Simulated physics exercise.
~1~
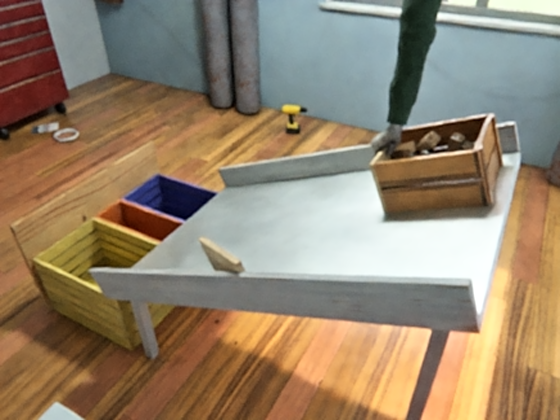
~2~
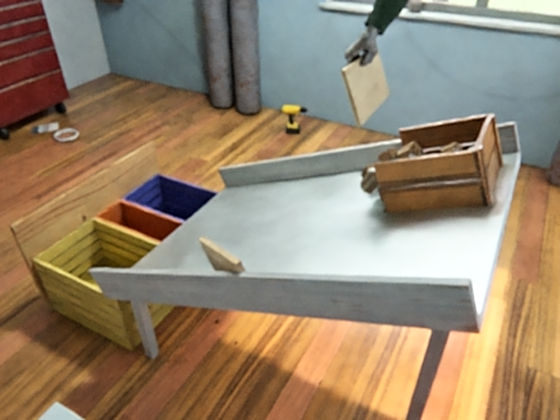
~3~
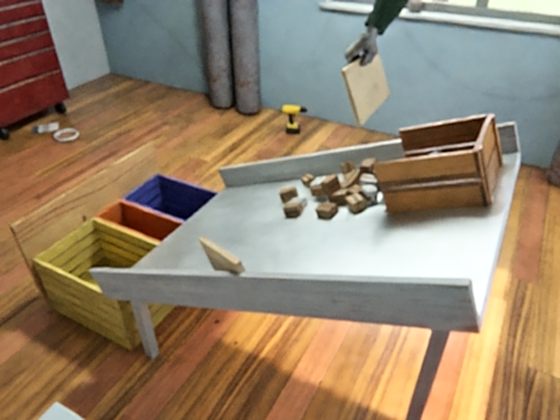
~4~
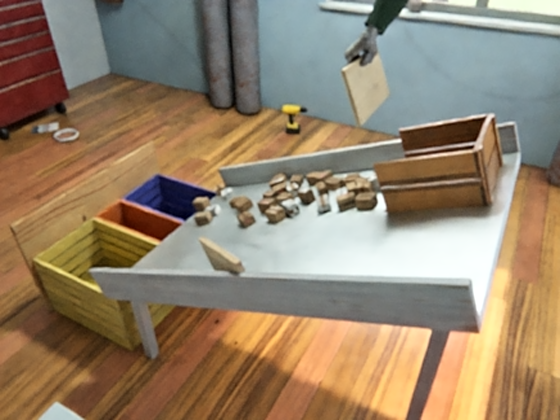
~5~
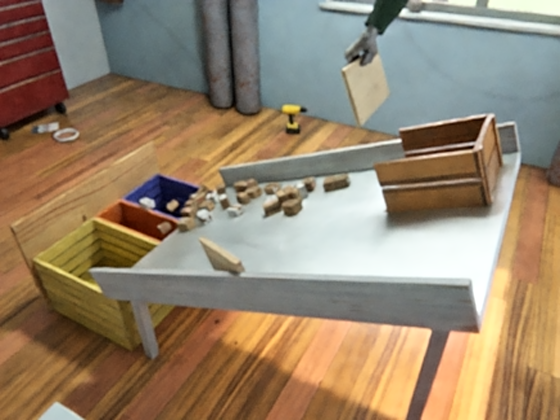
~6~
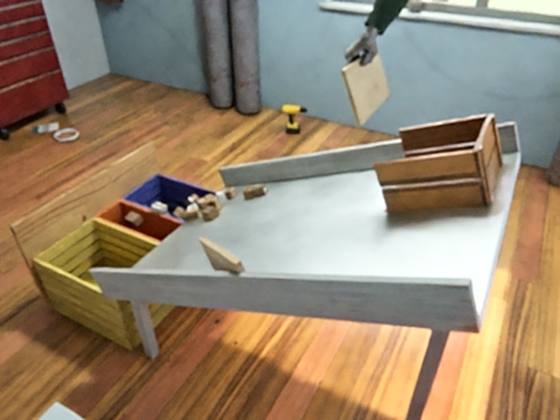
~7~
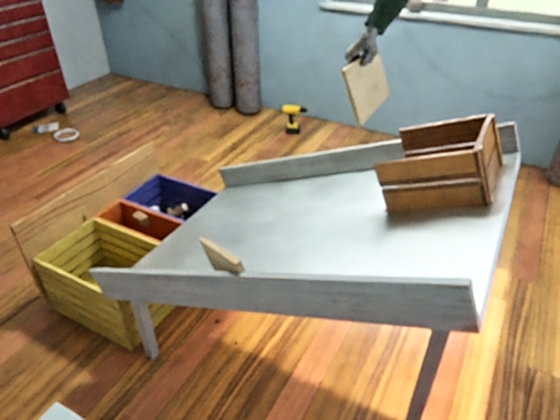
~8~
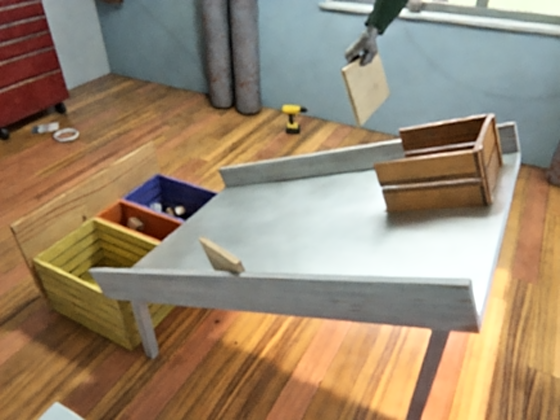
A pale grey chute table slants across a wood-floored workshop, seen from above at an angle, with a wooden pen of small brown parcels at its upper right. Yellow, orange and blue containers line its lower left end, and a small angled board stands on the slope. A gloved hand lifts the pen's gate and holds it clear. The parcels spill out, spread into a loose stream and slide leftward down the table. They drop into the blue tub and the orange bin, leaving the slope bare, with most in the blue and the yellow tote empty.
